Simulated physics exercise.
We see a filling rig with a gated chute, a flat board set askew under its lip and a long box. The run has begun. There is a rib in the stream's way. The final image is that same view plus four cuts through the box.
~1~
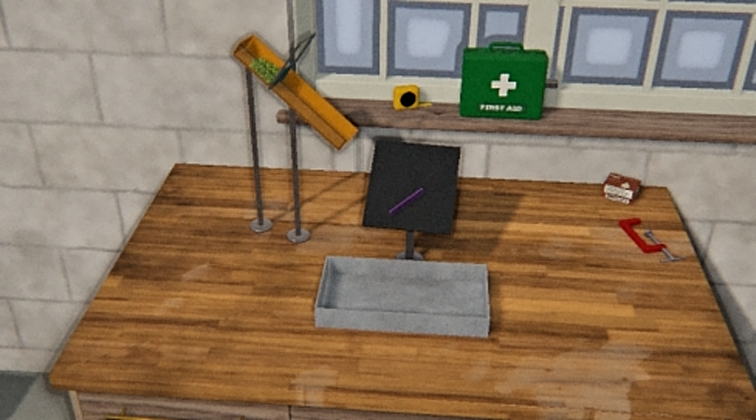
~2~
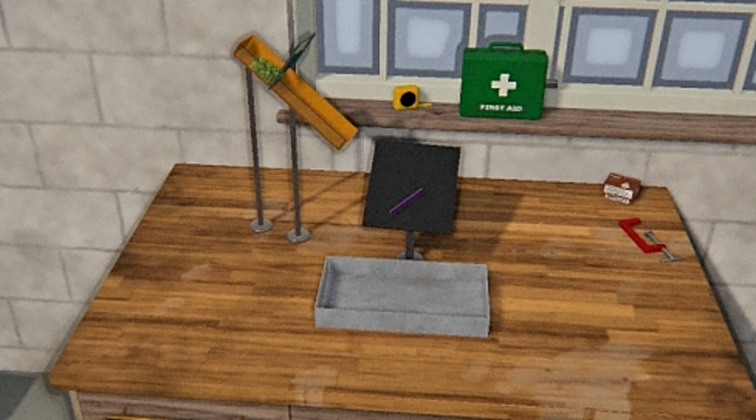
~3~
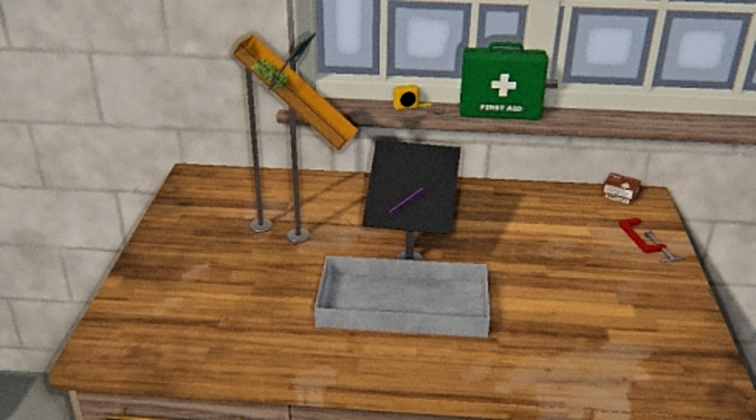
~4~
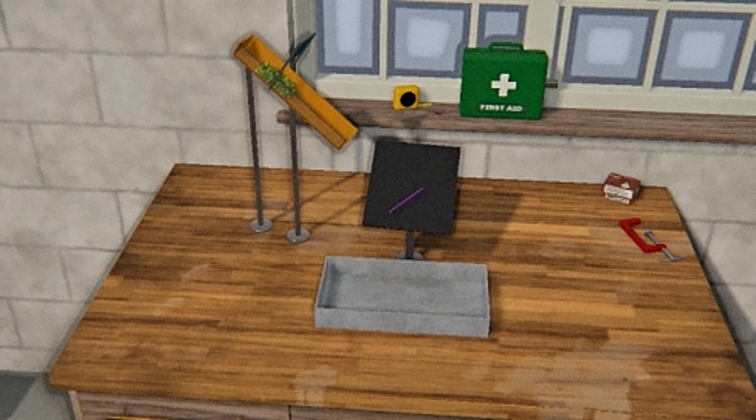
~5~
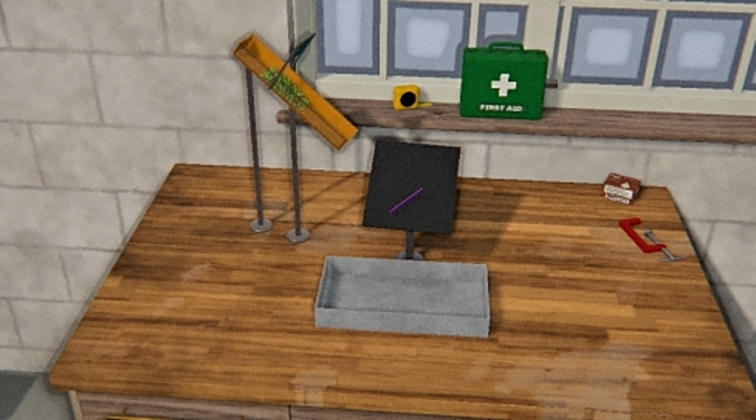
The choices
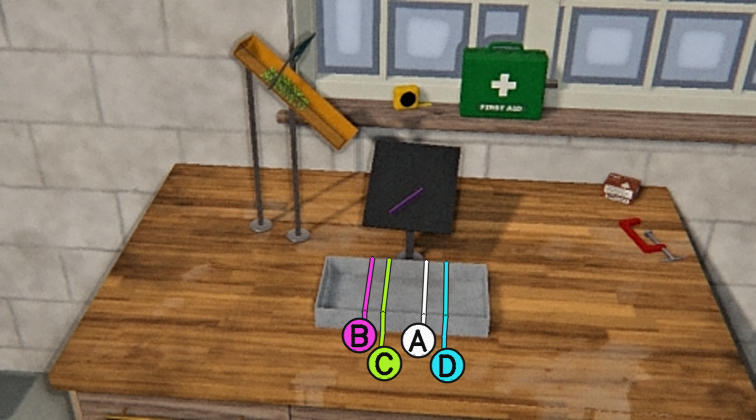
Green peas crept a short way down a tilted orange chute on thin stands, spreading out as they slid, while the dark slanted board and empty gray box below stayed still on the wooden bench.
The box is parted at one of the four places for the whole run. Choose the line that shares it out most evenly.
Take B.
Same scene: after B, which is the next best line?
The answer is C.
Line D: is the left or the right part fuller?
Left.
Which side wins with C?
More lands on the left.
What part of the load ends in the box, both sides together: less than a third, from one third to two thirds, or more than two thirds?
More than two thirds.
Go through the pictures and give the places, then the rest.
Load behind the gate near (271, 70), dried peas; lip of the chute near (344, 145), sloping gently, in the first frame.
Middle of the board near (412, 185), tilted fairly steeply; middle of its low edge near (406, 230); of its high edge near (418, 143), in the second frame.
Front corners of the box near (315, 308) and (489, 318), empty; front of the load near (283, 85), in the third frame.
Middle of the load near (277, 78); its front near (289, 96), close to a quarter of the way to the lip; rib from (423, 188) to (390, 212), in the fourth frame.
Middle of the load near (286, 87); its front near (302, 109), close to a third of the way to the lip, in the fifth frame.
On the marked copy, line A crosses the front rim at (423, 315); line B crosses the front rim at (364, 311); line C crosses the front rim at (383, 312); line D crosses the front rim at (445, 316).
Choosing A, of what is caught, all but a few on the left of the divider, only a few on the right.
Choosing B, of what is caught, close to half on the left of the divider, close to half on the right.
Choosing C, of what is caught, the bulk on the left of the divider, close to a quarter on the right.
Choosing D, of what is caught, all but a few on the left of the divider, only a few on the right.
